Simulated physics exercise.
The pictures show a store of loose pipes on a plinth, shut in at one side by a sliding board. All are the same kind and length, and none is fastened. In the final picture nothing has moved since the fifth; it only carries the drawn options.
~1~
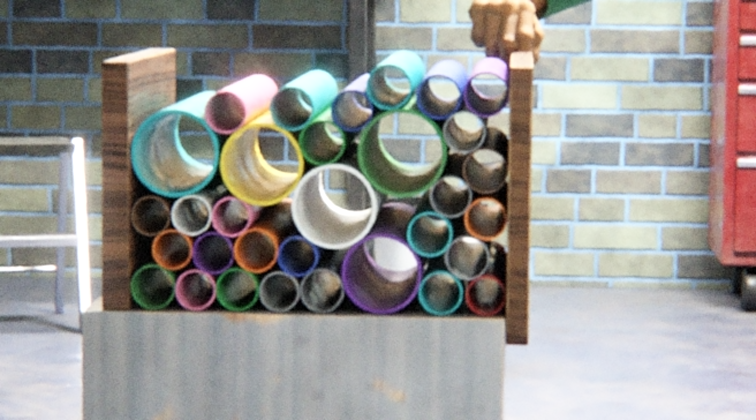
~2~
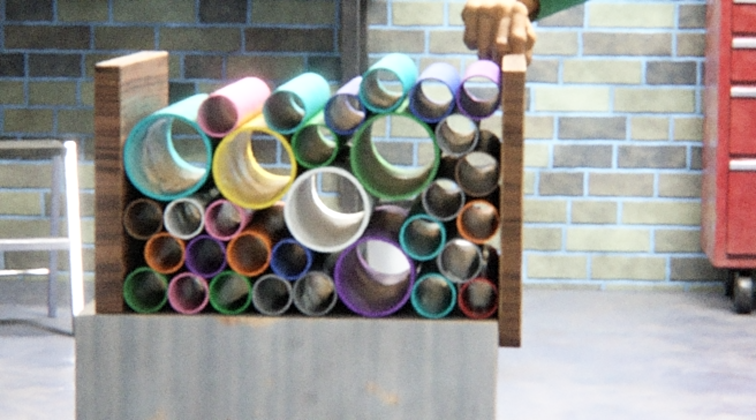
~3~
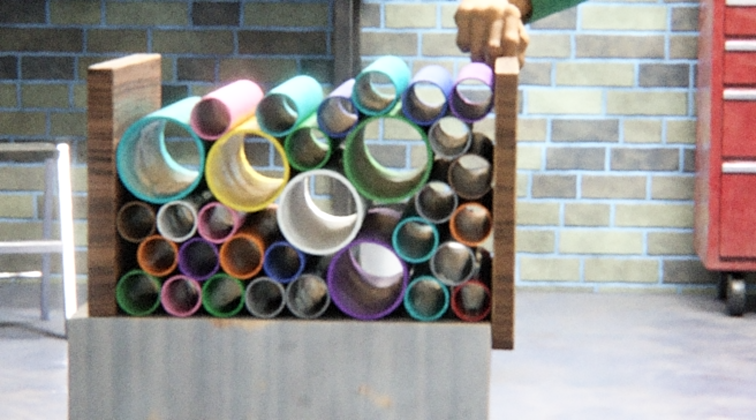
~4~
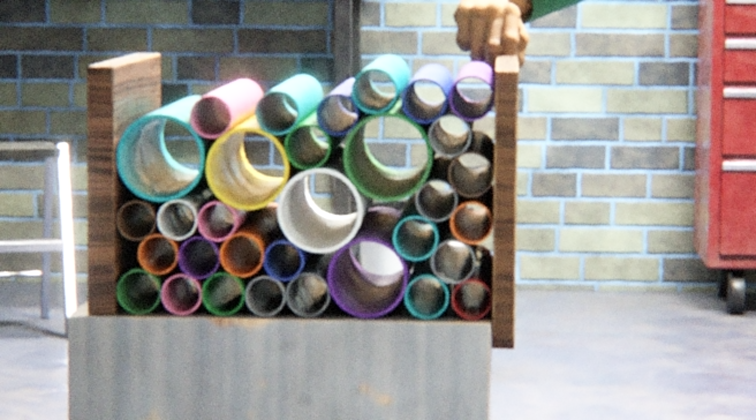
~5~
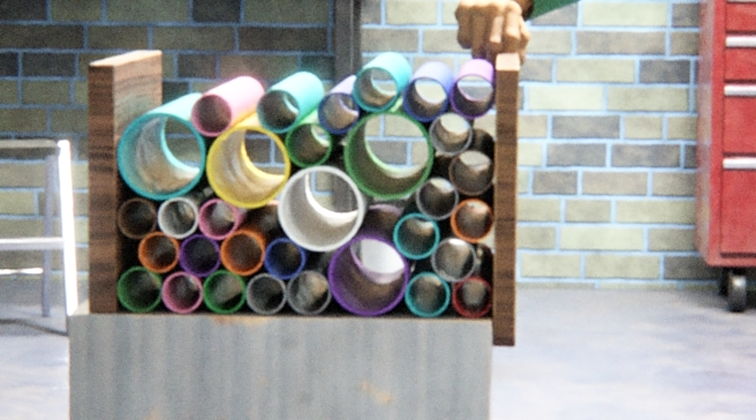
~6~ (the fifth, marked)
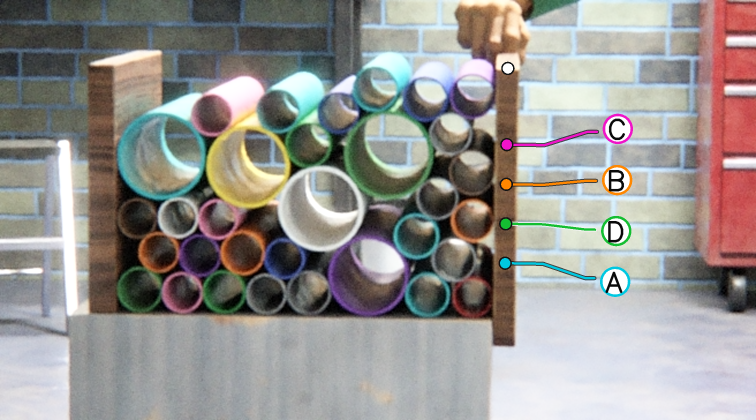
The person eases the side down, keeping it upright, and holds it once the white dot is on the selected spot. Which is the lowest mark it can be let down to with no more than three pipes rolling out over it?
The lowest mark that will do is B.
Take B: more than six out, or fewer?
Fewer than six.
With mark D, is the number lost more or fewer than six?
It loses fewer than six.
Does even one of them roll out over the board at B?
At B: Yes.
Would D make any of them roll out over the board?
Yes.
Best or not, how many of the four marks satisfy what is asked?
Two of them.
On the copy, A at (505, 263); B at (506, 184); C at (507, 145); D at (506, 224); the white dot at (508, 68).
On B. First, top of the board (496, 127).
Then, top of the board (495, 183).
Finally, top of the board (495, 183), one out over the board.
By contrast, A more than three out over the board; C none out over the board; D four out over the board.
